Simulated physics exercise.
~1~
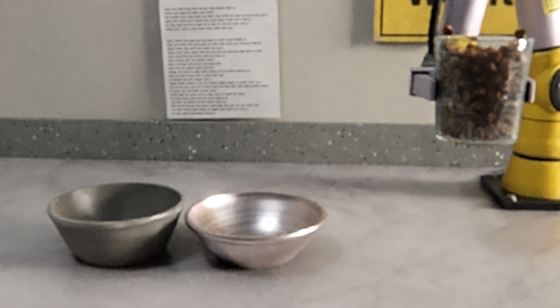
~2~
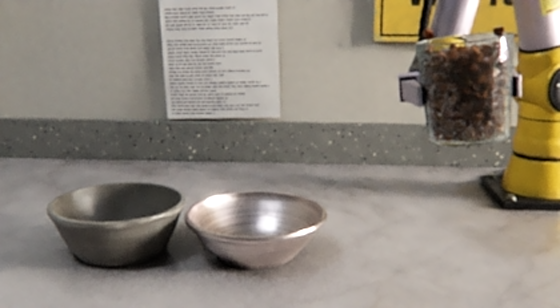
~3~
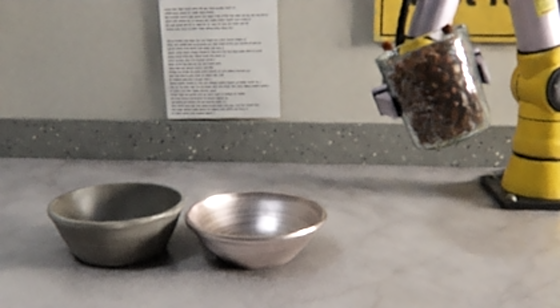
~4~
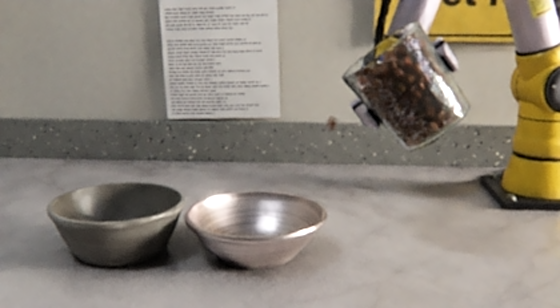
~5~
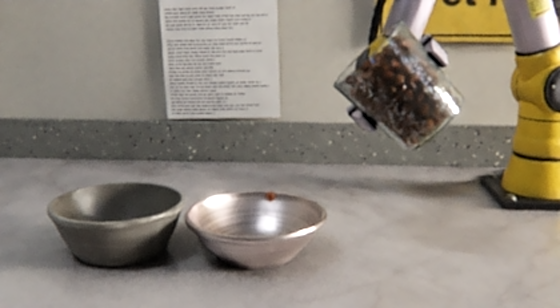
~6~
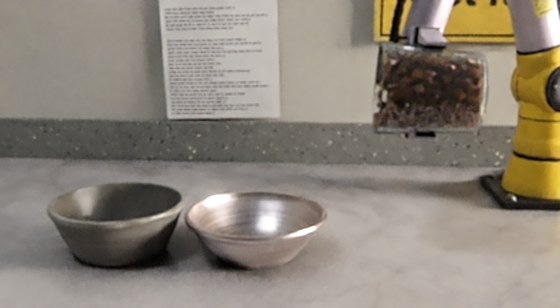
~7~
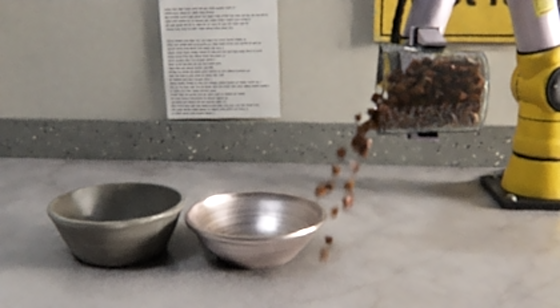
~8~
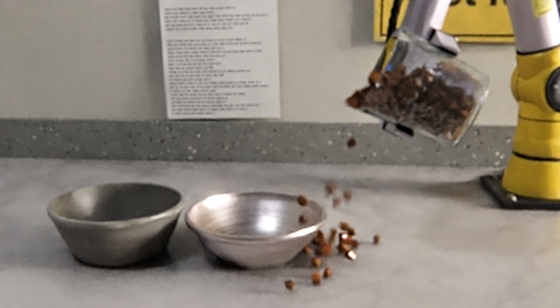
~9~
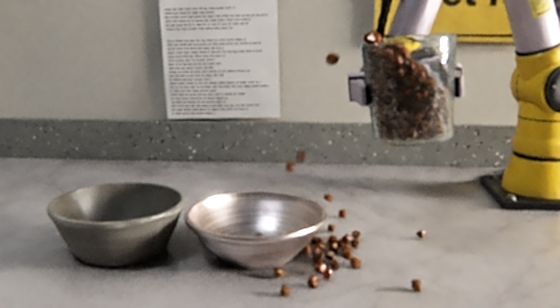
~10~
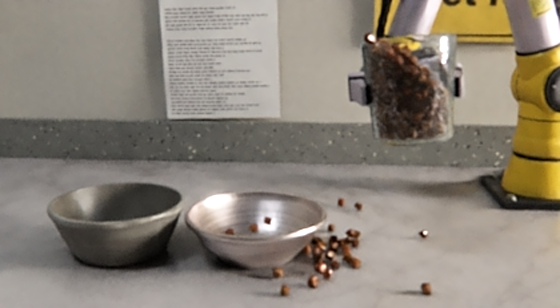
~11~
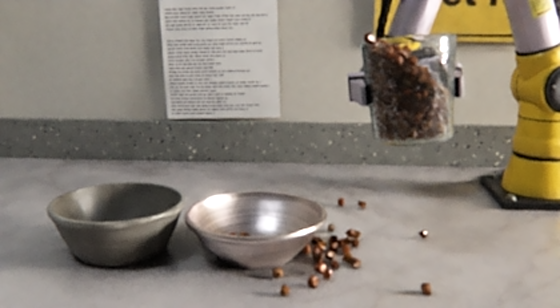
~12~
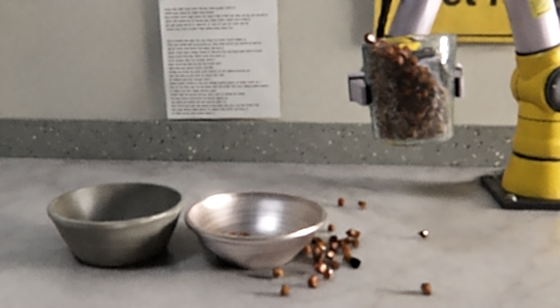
The footage shows a robot arm moving a clear tumbler of brown pellets left toward two metal bowls and tipping it onto its side, spilling pellets toward the nearer bowl before swinging upright, leaving a few in that bowl, a scatter on the table, and most still inside.
